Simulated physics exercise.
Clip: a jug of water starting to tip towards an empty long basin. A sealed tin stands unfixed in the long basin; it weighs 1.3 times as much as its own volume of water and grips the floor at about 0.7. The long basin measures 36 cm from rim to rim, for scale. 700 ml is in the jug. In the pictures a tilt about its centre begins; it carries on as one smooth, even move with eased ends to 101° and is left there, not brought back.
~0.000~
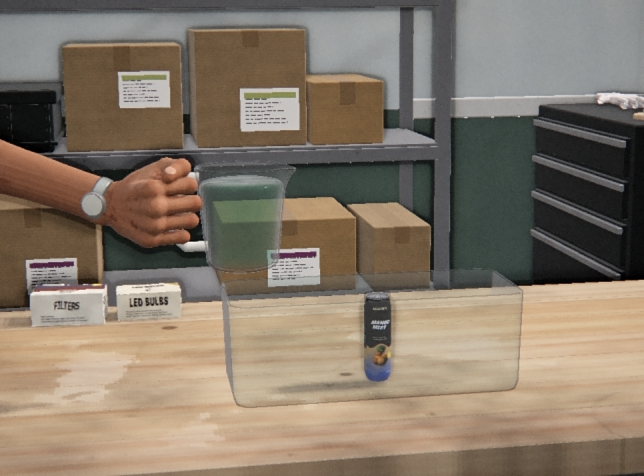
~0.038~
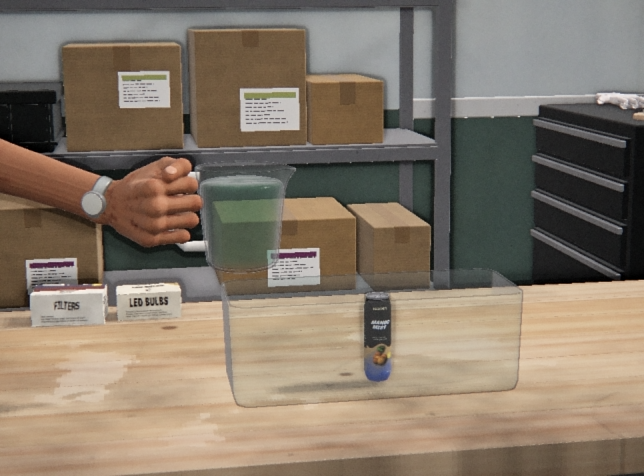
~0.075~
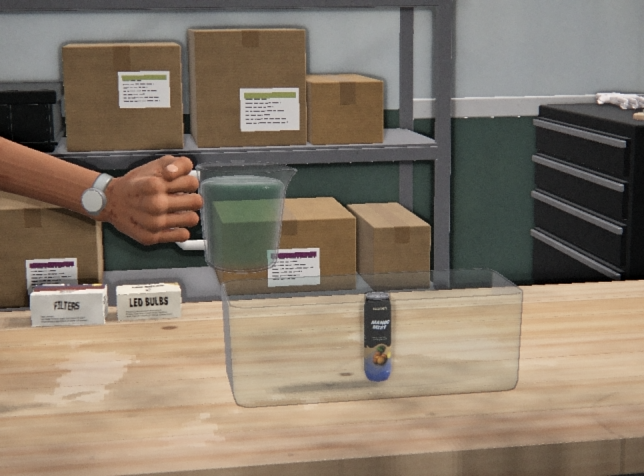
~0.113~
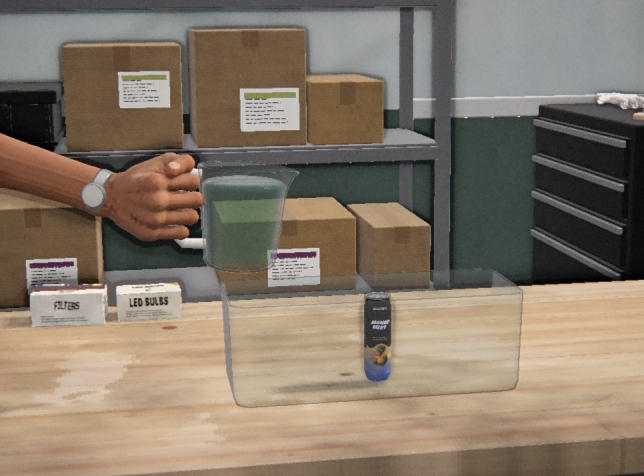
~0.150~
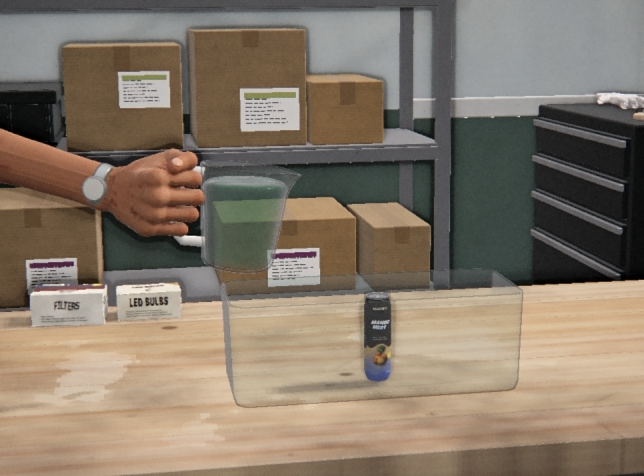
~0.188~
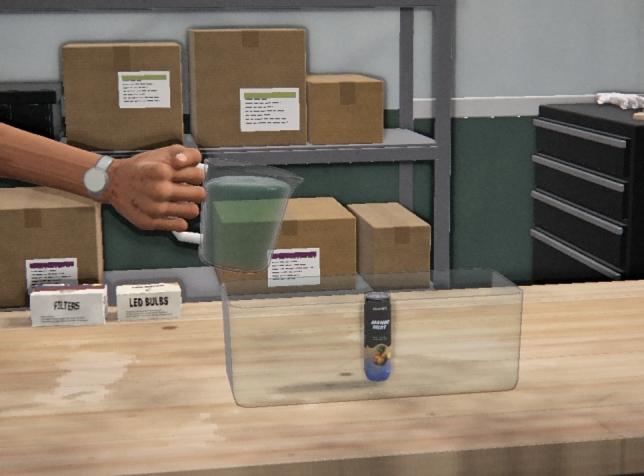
A hand held a clear jug of water above the left end of an empty long basin on a wooden bench, still at first, then slowly tilted it slightly to the right.
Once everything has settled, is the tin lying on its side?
No.
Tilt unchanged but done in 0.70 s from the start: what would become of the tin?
The tin stays on its base.
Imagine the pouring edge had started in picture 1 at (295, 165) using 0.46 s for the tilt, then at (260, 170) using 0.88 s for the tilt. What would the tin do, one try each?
Trial 1 - tin stays standing; trial 2 - tin stays standing.
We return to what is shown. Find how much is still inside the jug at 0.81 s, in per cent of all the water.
Remaining share: Approx. 26 %.
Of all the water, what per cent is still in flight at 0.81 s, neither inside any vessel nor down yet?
Roughly 12 %.
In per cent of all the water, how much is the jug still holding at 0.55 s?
About 78 percent.
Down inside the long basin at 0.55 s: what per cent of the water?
Near 7 in a hundred.
Then, 0.55 s in, the tilt is 69° and 77 per cent is still to pour; the tin stands where it began.
Then, 0.81 s in, the tilt is 99° and 26 per cent is still to pour; the tin stands where it began.
Then, 1.08 s in, the tilt is 101° and 2 per cent is still to pour; the tin stands where it began.
Then, 1.38 s in, the tilt is 101° and 0 per cent is still to pour; the tin stands where it began.
Finally, the tin stands where it began.
